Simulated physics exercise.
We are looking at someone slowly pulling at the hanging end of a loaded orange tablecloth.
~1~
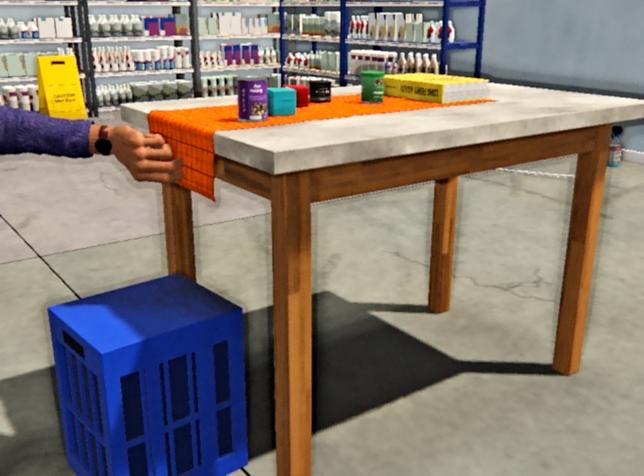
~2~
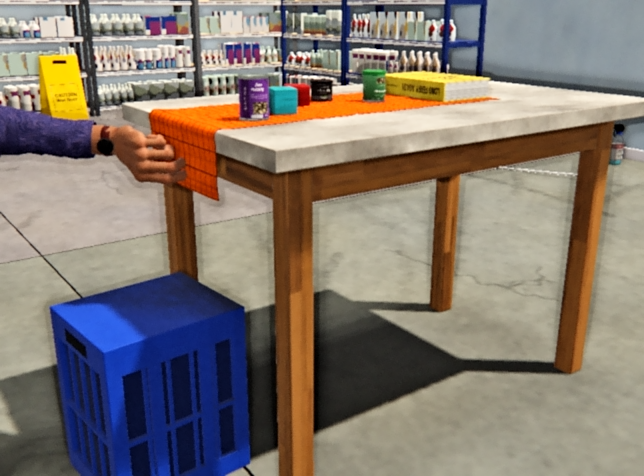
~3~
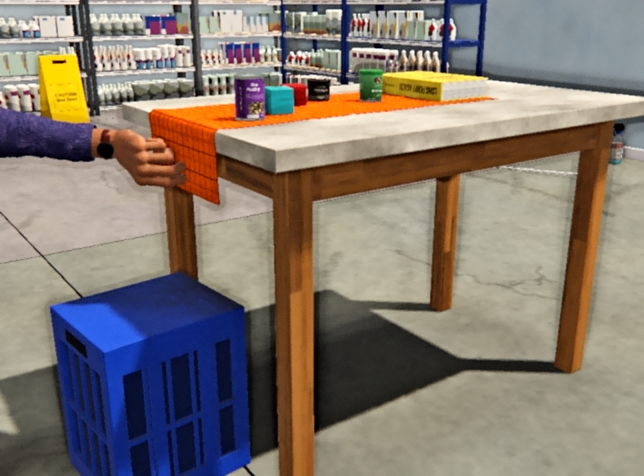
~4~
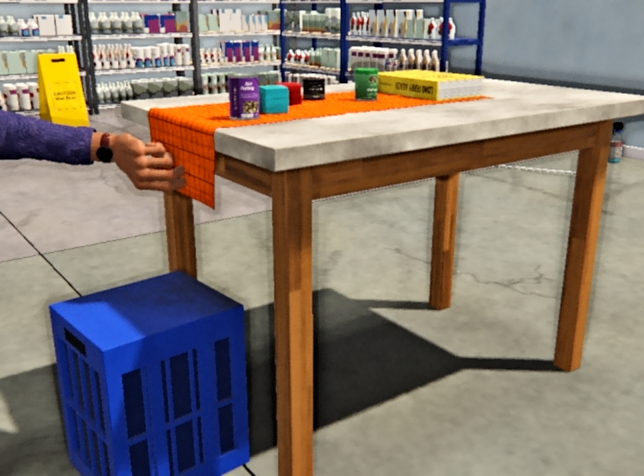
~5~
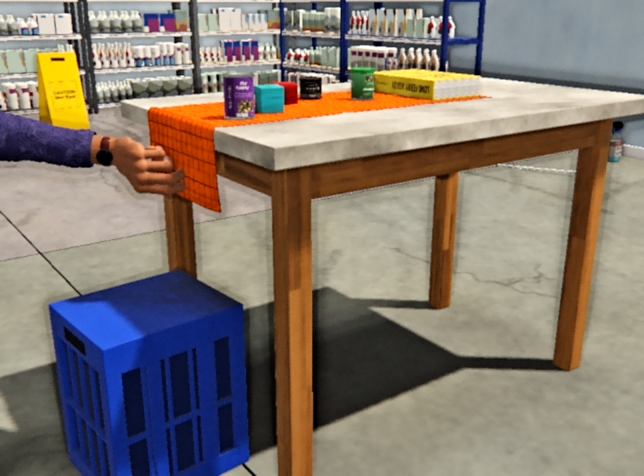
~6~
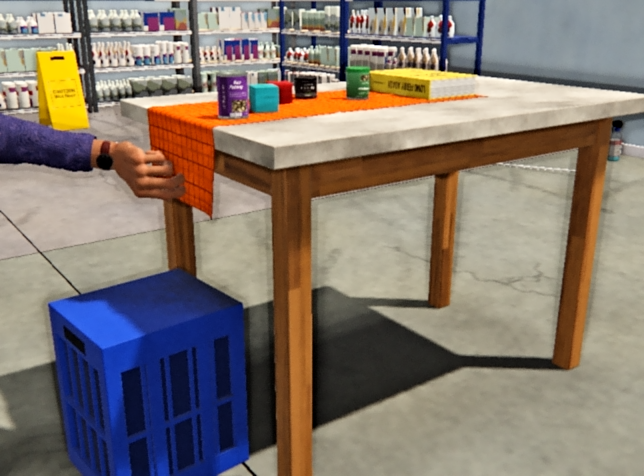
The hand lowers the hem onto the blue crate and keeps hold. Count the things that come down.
Over the edge go two.
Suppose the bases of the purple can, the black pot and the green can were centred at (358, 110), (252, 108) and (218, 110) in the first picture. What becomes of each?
The purple can remains up; the black pot falls; the green can is carried off.
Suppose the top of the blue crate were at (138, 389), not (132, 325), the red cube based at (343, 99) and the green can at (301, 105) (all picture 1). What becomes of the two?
The red cube remains up, the green can tumbles off.
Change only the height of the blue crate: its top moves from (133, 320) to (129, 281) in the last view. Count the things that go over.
It would be 1.
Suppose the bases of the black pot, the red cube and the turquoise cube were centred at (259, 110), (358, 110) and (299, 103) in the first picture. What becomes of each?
The black pot drops off; the red cube holds on; the turquoise cube does not fall.
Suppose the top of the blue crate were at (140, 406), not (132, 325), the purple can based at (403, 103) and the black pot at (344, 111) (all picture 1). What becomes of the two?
The purple can keeps its place on top, the black pot tumbles off.
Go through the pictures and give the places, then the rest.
In the first picture, hem (216, 202); purple can (252, 76); turquoise cube (281, 89); red cube (295, 86); black pot (320, 81); green can (373, 72); top of the crate (133, 325).
In the second picture, hem (219, 201); purple can (253, 75).
In the third picture, hem (220, 205); turquoise cube (278, 88).
In the fourth picture, hem (214, 210); red cube (288, 84); top of the crate (134, 323).
In the fifth picture, hem (221, 212); black pot (311, 78).
In the sixth picture, hem (212, 219); purple can (232, 72); turquoise cube (263, 85); red cube (279, 82); black pot (306, 77); green can (358, 68).
Soon after, hem near (184, 244); purple can gone.
Then, hem on the crate; purple can and turquoise cube gone.
At rest, hem on the crate; purple can and turquoise cube gone. The table loses two.
